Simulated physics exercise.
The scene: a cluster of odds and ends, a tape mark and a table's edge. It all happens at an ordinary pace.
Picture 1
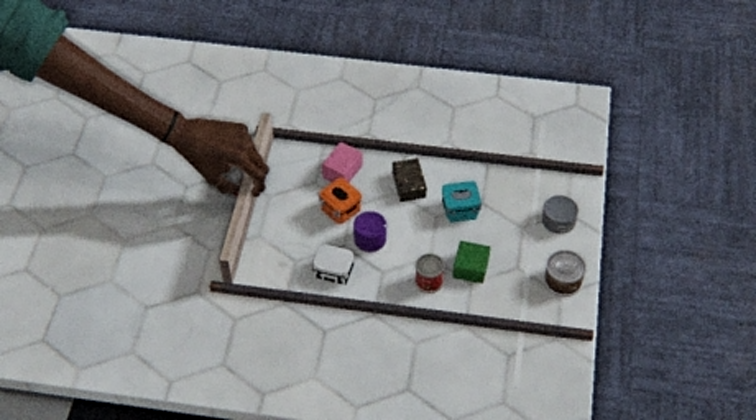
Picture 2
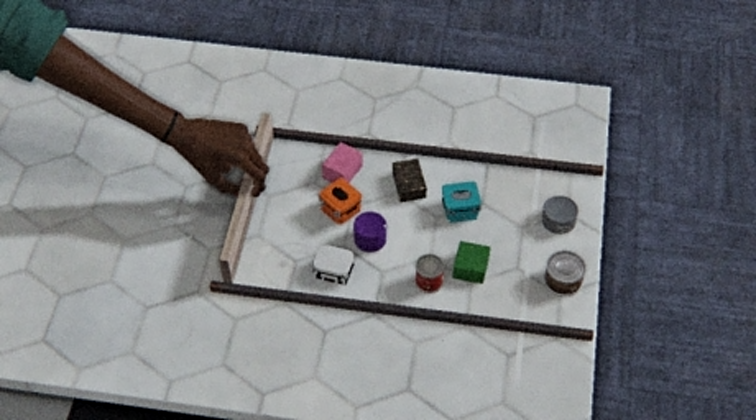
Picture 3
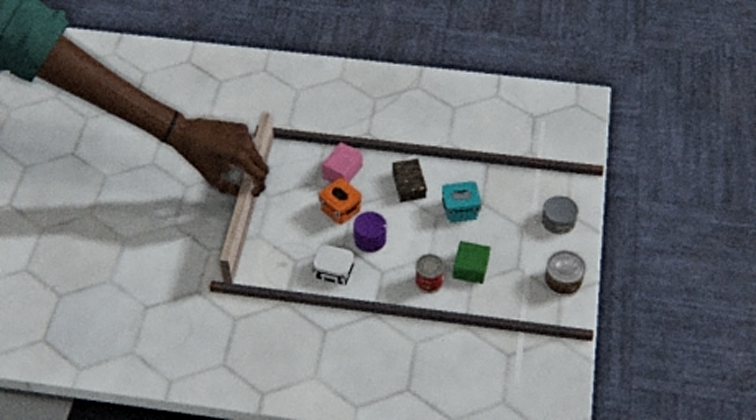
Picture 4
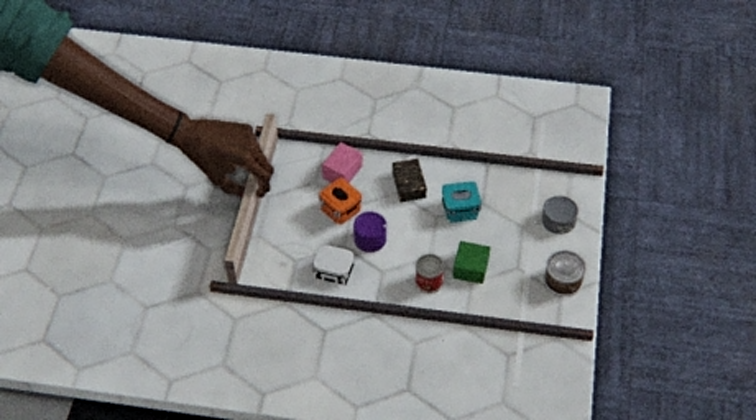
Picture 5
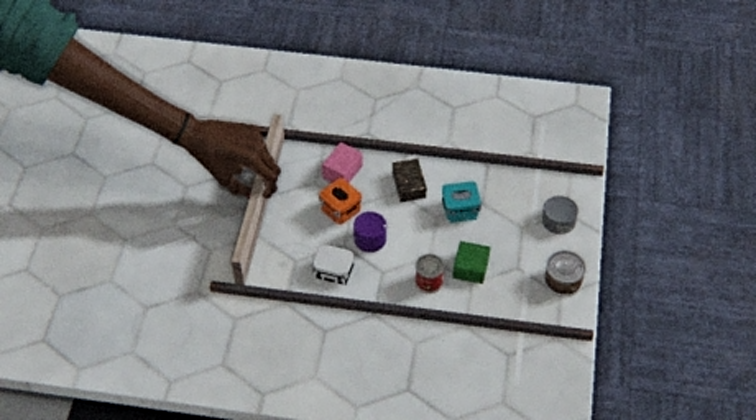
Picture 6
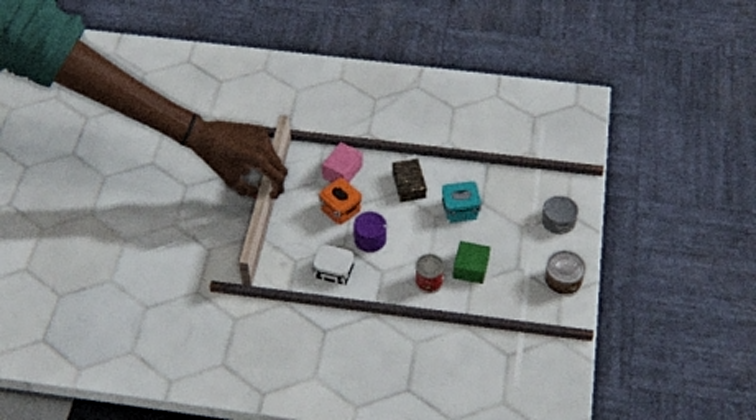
A hand at the left grips an upright wooden board and at first holds it nearly still between two dark rails on a pale tabletop. The hand then slides the board slightly right toward small blocks, cases and tubs, which stay in place, with a gap still between.
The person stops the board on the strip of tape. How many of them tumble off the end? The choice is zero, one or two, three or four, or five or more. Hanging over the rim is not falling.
The number that fall off is one or two.
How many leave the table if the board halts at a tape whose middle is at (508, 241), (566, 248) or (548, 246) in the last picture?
It would be 0, 6 and 2.
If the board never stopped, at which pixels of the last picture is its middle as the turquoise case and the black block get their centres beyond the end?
For the turquoise case at (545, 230), for the black block at (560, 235).
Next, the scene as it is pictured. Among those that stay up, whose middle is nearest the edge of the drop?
The grey tub.
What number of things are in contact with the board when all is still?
The number is 4.
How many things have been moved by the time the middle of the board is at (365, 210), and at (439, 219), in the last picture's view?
At the one place 5, at the other 8.
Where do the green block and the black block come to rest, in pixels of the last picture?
About (577, 273), and the other about (575, 209).
Soon after, none off yet; brown pot at rest near (565, 274); grey tub at rest near (560, 215); green block at rest near (472, 262).
In the end, the number that fall off is one or two; gone, brown pot.
